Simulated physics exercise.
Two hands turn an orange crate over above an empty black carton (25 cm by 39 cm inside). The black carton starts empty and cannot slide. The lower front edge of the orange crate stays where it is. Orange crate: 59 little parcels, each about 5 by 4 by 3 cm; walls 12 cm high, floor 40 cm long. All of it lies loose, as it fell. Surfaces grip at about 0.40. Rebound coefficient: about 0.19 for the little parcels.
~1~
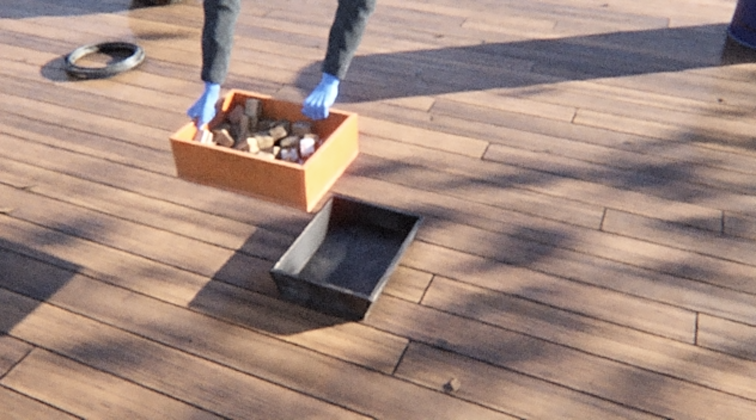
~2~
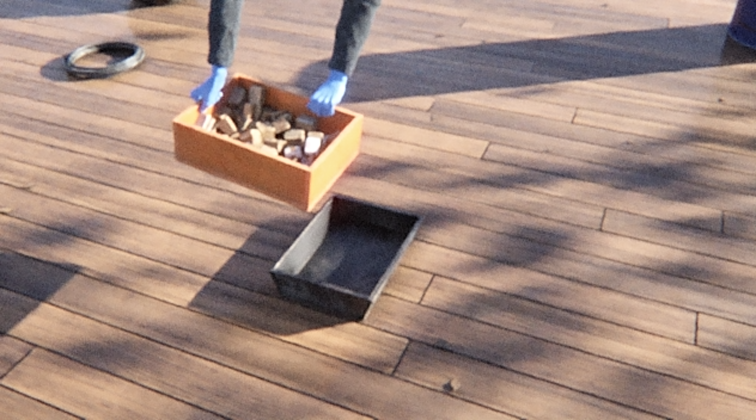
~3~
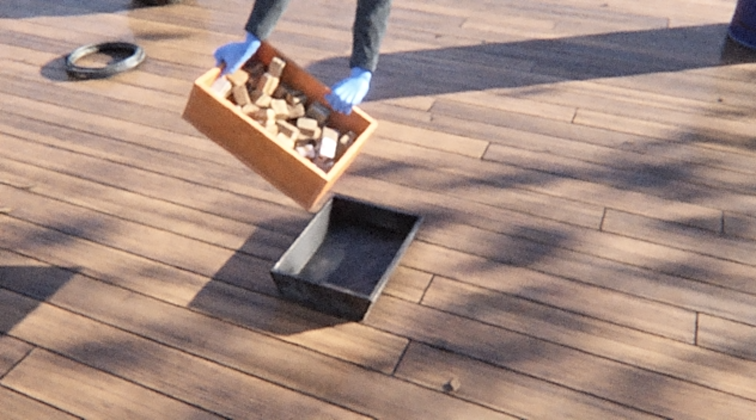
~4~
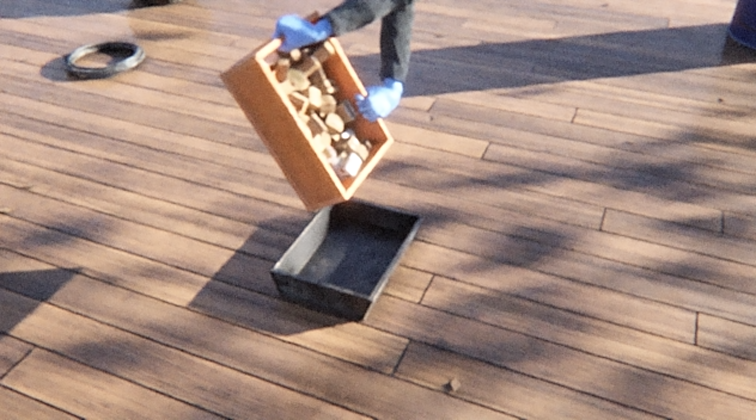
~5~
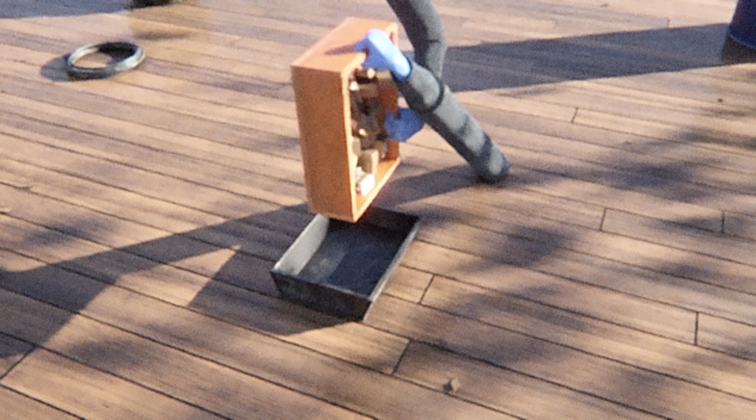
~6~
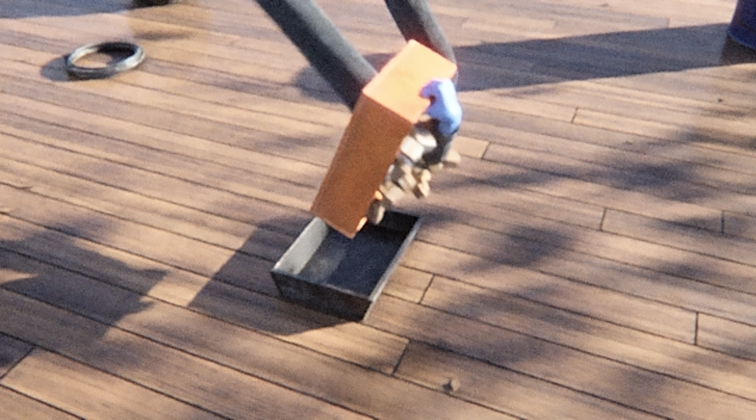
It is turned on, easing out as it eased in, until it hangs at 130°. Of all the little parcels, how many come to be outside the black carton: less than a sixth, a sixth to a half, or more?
Ending outside the black carton: Upwards of half of them.
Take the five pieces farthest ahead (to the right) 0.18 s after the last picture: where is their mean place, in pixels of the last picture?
Around (517, 285).
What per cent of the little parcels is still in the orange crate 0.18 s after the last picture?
About 25 per cent.
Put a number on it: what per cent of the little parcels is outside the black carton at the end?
About 90 per cent.
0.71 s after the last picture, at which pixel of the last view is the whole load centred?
Around (462, 289).
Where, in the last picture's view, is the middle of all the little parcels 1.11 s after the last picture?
Around (462, 289).
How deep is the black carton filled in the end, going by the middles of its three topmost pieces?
Some 3 cm.
Then, 0.18 s after the last picture, tilt 130°; 15 still in the orange crate, 29 outside the black carton and 15 in the air.
Then, 0.40 s after the last picture, tilt 130°; 4 in the black carton, 51 outside the black carton and 4 in the air.
Then, 0.71 s after the last picture, tilt 130°; 5 in the black carton and 54 outside the black carton.
Outcome (1.11 s after the last picture), 5 in the black carton and 54 outside the black carton. Asked share, 54 of 59, 92 per cent.
